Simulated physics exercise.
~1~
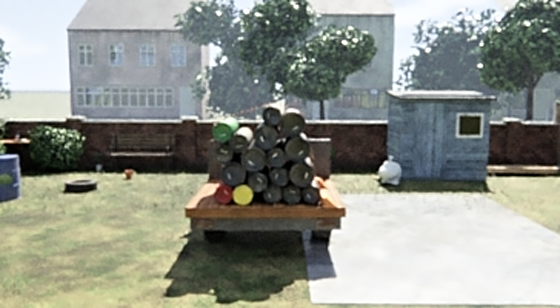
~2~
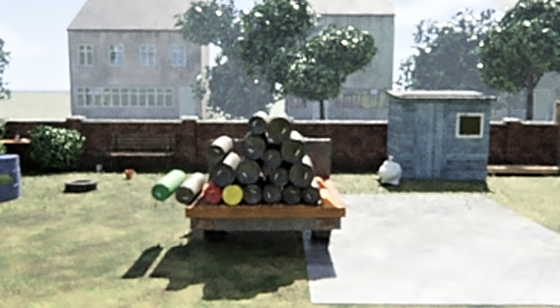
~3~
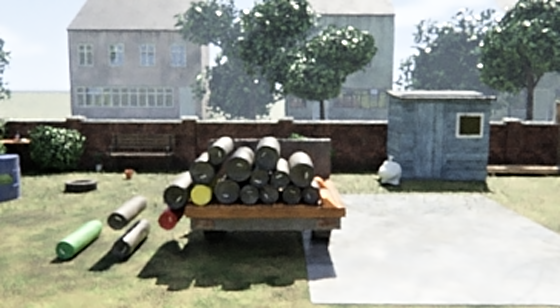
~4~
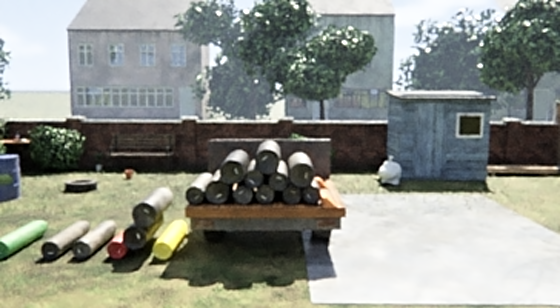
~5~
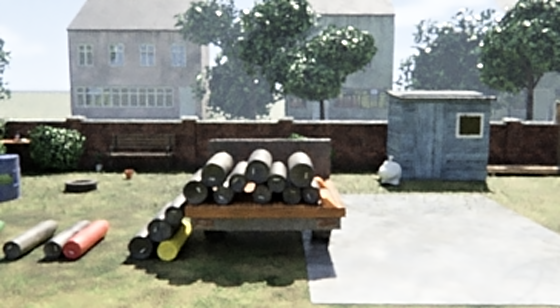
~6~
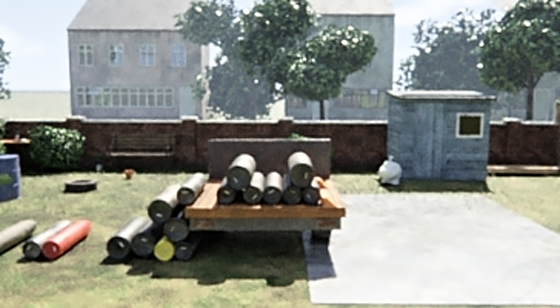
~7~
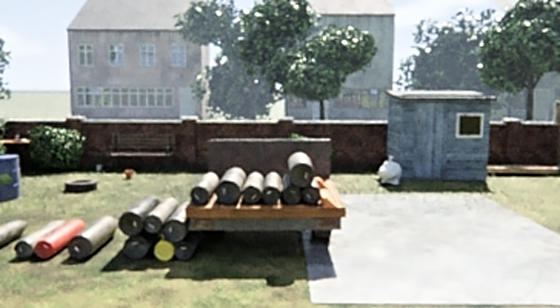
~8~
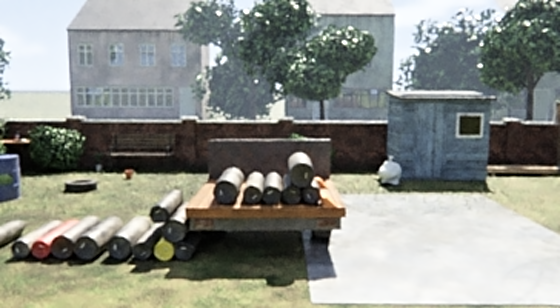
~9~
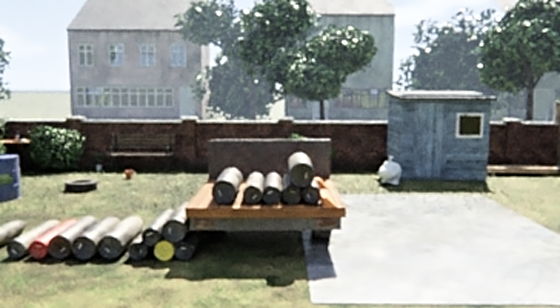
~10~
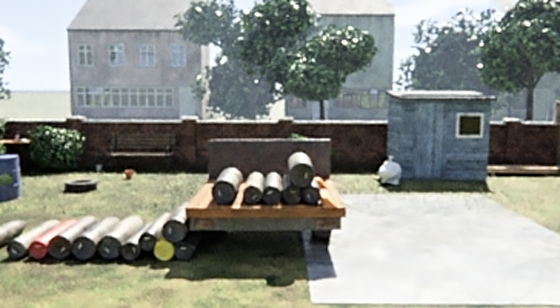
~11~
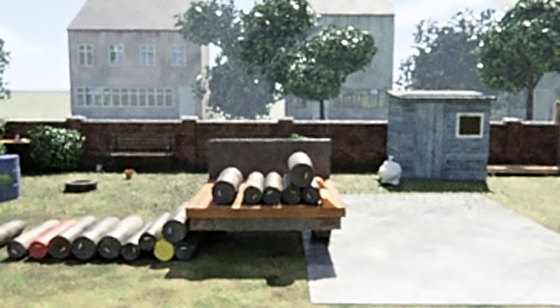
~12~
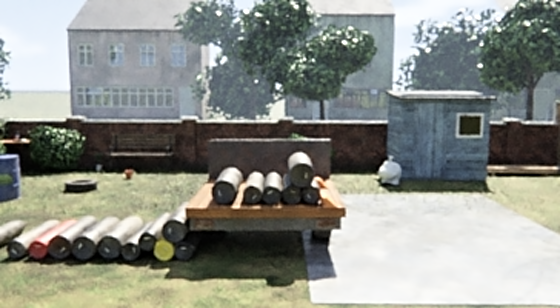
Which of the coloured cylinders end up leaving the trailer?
All three of them leave it, with the green, the red and the yellow cylinders each going off the left side and down to the ground.
